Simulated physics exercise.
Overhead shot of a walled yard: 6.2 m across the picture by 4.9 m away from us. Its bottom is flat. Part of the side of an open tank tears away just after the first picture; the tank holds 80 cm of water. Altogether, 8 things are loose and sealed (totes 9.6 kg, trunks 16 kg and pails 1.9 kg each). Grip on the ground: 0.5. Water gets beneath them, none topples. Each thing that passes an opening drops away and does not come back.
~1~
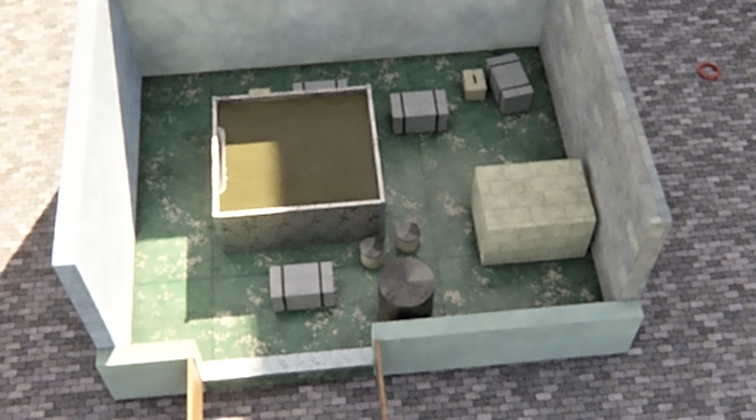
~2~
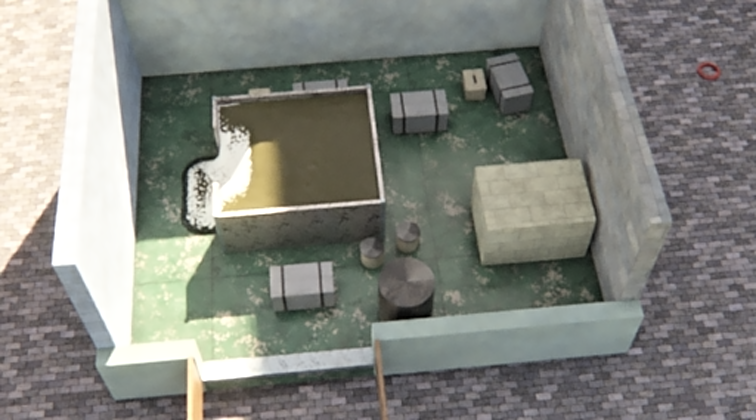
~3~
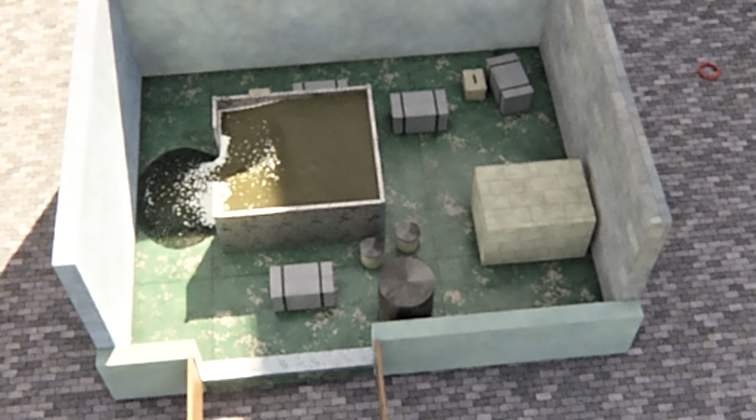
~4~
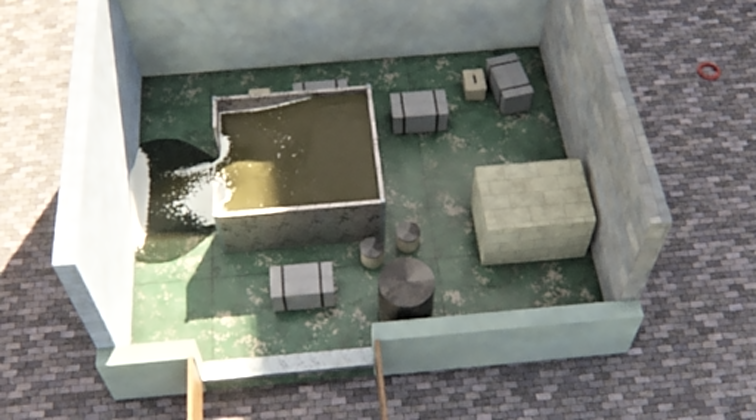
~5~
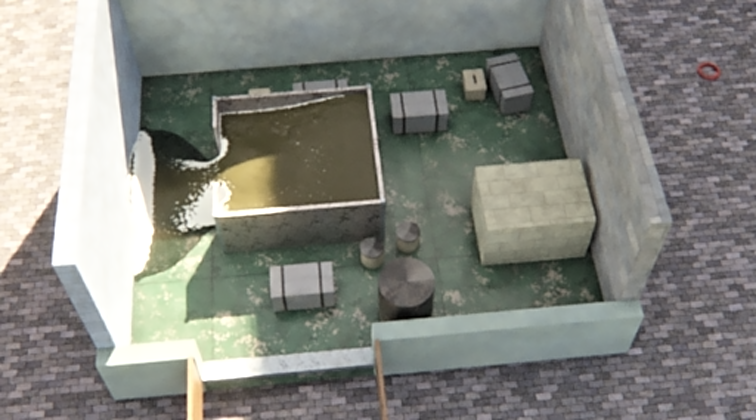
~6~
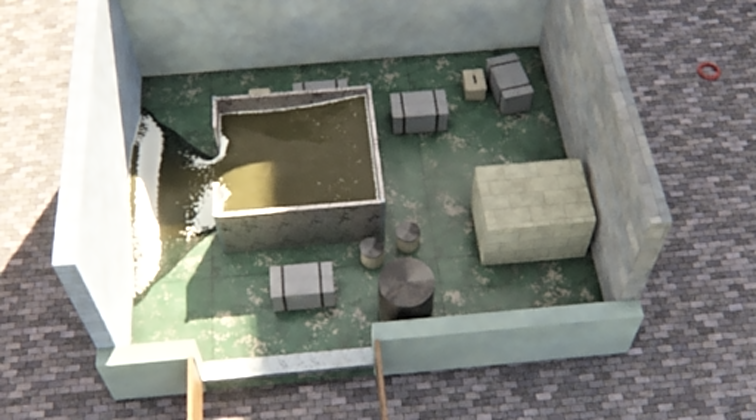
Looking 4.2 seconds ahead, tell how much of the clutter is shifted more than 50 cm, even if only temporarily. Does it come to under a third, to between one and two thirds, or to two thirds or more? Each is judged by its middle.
My bet is the share reaches two thirds or more.
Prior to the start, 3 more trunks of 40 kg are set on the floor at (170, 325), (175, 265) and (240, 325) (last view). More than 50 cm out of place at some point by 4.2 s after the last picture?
Outcome: Breaks the threshold first, breaks the threshold next, breaks the threshold last.
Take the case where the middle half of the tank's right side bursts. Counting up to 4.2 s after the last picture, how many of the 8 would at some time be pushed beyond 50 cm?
Then it comes to 6.
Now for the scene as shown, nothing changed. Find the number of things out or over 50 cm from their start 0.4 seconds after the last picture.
Count: 0.
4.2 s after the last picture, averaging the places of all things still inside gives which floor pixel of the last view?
Mean position approx. (445, 159).
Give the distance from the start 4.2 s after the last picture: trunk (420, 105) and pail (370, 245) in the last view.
50 cm and 80 cm.
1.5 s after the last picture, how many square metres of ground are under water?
About 13 m2 is covered.
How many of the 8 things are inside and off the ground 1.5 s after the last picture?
The count is 0.
Then, 0.4 s after the last picture 0 of 8 are over 50 cm from their spots; 0 afloat.
Then, 1.5 s after the last picture 0 of 8 are over 50 cm from their spots; 0 afloat.
Then, 2.8 s after the last picture 1 of 8 are over 50 cm from their spots; 2 afloat.
Then, 4.2 s after the last picture 8 of 8 are over 50 cm from their spots, and 8 have been at some point; 4 afloat.
